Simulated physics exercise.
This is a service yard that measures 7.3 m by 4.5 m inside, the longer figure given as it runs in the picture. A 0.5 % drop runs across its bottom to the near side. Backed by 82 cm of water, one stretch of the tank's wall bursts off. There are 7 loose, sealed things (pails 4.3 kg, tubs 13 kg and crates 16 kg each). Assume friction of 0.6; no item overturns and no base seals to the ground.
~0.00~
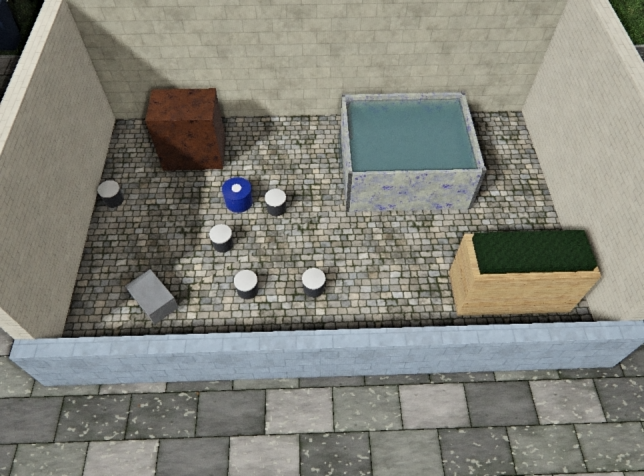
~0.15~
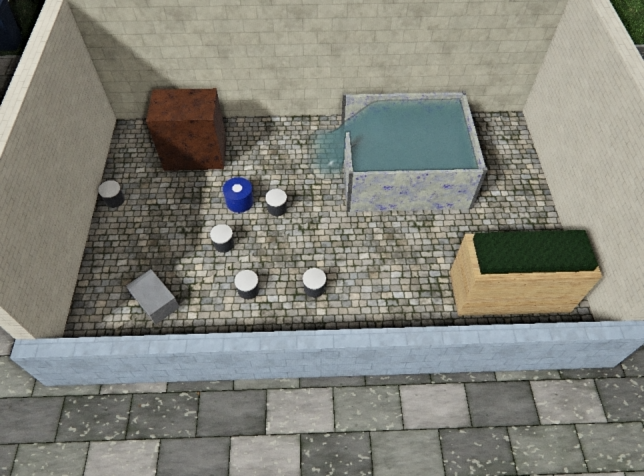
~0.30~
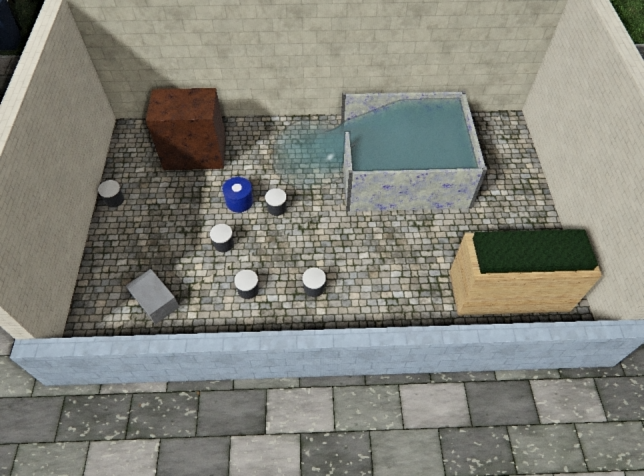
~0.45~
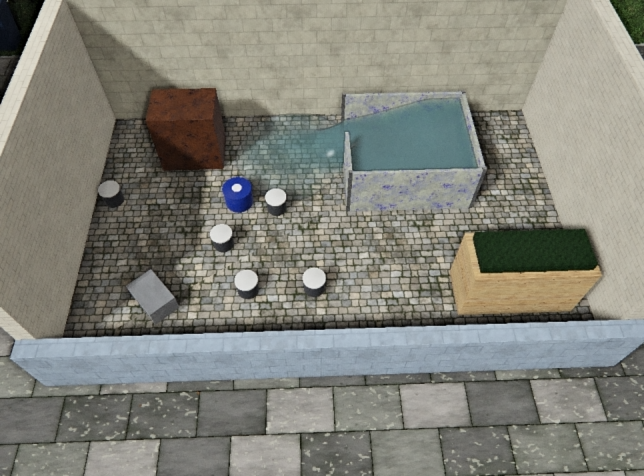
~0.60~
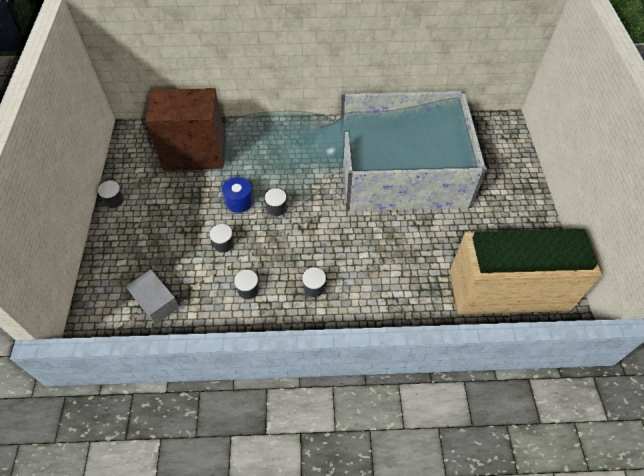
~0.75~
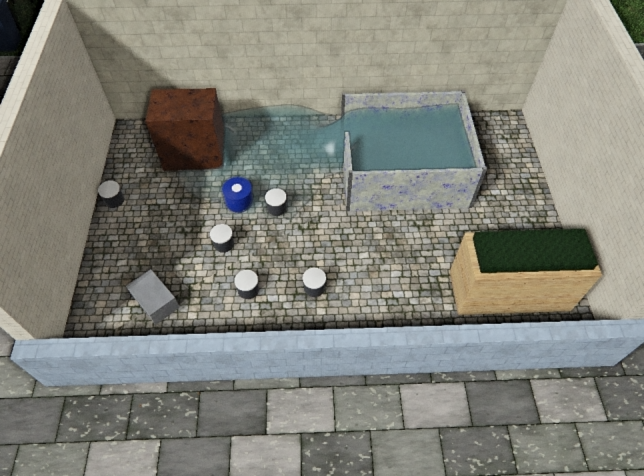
At the start, a walled, cobbled yard holds a full tank of water, a blue tub, several pale-topped tubs and a few boxy objects. Then part of the tank's left wall gives way, and water pours out leftward, spreading across the cobbles toward the reddish-brown crate while the loose objects stay still.
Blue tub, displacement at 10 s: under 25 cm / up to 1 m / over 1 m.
Over 1 m.
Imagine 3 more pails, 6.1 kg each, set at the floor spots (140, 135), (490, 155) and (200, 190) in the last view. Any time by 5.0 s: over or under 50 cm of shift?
Respectively: Greater, smaller, greater.
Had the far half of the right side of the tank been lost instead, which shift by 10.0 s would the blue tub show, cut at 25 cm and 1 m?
What happens next is that the blue tub drifts partway.
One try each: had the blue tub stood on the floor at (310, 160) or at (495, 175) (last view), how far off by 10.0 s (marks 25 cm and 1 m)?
In that order: It goes a long way; it hardly budges.
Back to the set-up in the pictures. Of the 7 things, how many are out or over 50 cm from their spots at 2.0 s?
The number I get is 1.
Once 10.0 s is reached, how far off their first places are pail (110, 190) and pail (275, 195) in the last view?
Lab note - net shifts in order: 300 cm; 100 cm.
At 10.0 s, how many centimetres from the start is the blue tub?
Around 450 cm from the start.
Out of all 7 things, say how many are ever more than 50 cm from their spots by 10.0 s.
It works out to 7.
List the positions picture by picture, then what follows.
In the first frame, the blue tub at (236, 188), on the bottom; 3.1 m2 under water; 0 of 7 have shifted.
In the second frame, the blue tub at (237, 188), on the bottom; 3.7 m2 under water; 0 of 7 have shifted.
In the third frame, the blue tub at (237, 188), on the bottom; 4.6 m2 under water; 0 of 7 have shifted.
In the fourth frame, the blue tub at (237, 188) rests on the ground; 5.8 m2 under water; 0 of 7 have shifted.
In the fifth frame, the blue tub at (237, 188) rests on the ground; 6.7 m2 under water; 0 of 7 have shifted.
In the sixth frame, the blue tub at (237, 188) rests on the ground; 7.4 m2 under water; 0 of 7 have shifted.
After 2.0 s the blue tub is near (197, 229), 0.9 m from its start, aground; 1 afloat.
After 4.5 s the blue tub is near (241, 299), 2.0 m from its start, afloat; 3 afloat.
After 7.0 s the blue tub is near (446, 218), 3.2 m from its start, aground; 2 afloat.
After 10.0 s the blue tub is near (536, 199), 4.6 m from its start, afloat; 5 afloat.
